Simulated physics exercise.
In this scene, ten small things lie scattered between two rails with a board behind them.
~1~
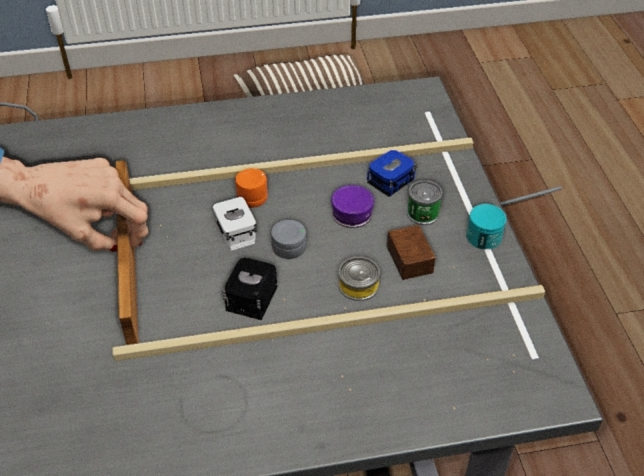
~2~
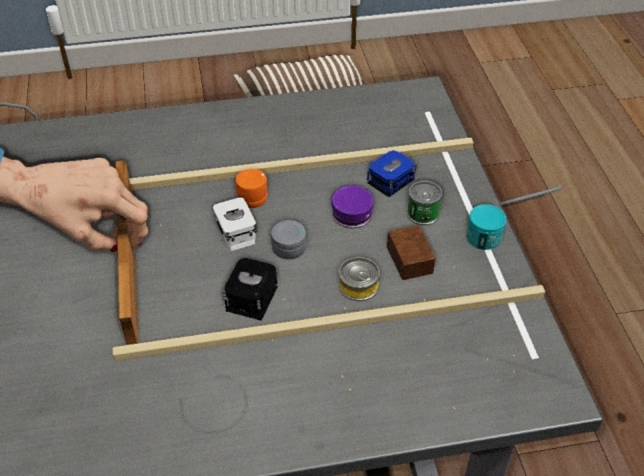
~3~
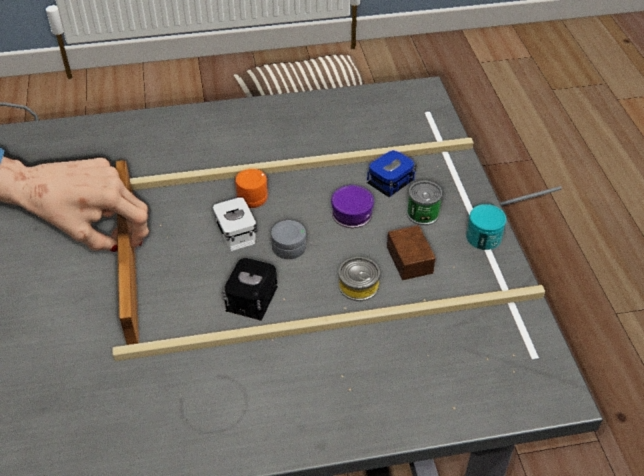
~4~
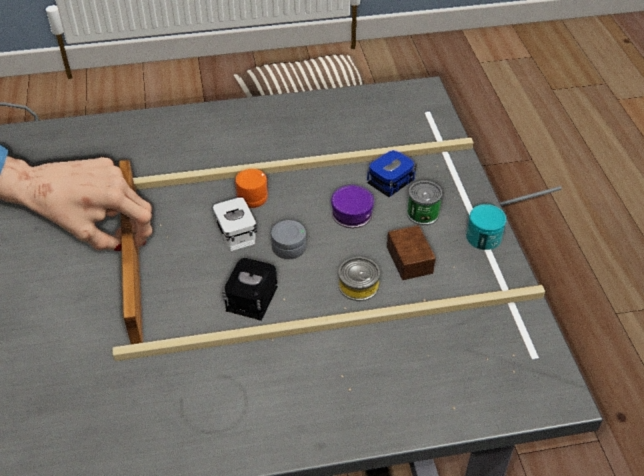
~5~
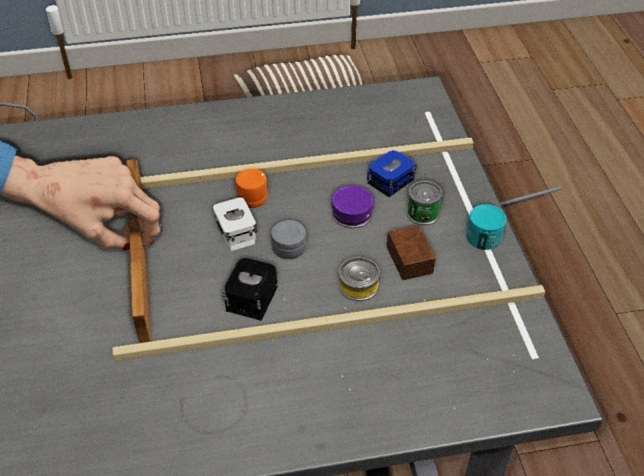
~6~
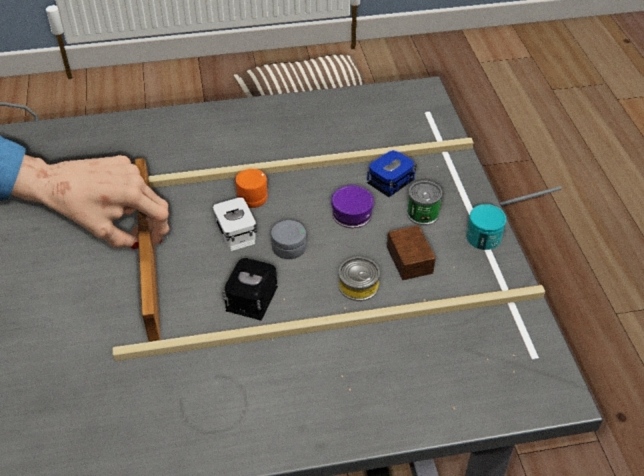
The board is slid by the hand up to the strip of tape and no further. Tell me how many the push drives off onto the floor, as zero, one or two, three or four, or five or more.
The count that drops over the edge is at least five.
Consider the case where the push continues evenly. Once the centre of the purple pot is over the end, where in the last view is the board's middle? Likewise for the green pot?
The middle would be close to (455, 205) and then close to (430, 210).
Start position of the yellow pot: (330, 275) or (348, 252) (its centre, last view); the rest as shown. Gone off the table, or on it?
In turn it goes down, then goes down.
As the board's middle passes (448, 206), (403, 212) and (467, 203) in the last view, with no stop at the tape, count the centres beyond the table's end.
First 2, then 0, finally 6.
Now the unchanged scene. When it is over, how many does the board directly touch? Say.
It's 4.
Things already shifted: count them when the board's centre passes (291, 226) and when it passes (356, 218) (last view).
Moved so far: 5, later 9.
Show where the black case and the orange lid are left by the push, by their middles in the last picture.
The black case at (511, 247), the orange lid at (470, 164).
A little later, none off yet; turquoise tub at rest near (486, 227); green pot at rest near (424, 203); blue case at rest near (391, 173).
When it is over, the number that fall off is five or more; down, yellow pot, purple pot, brown block, blue case, green pot and turquoise tub.
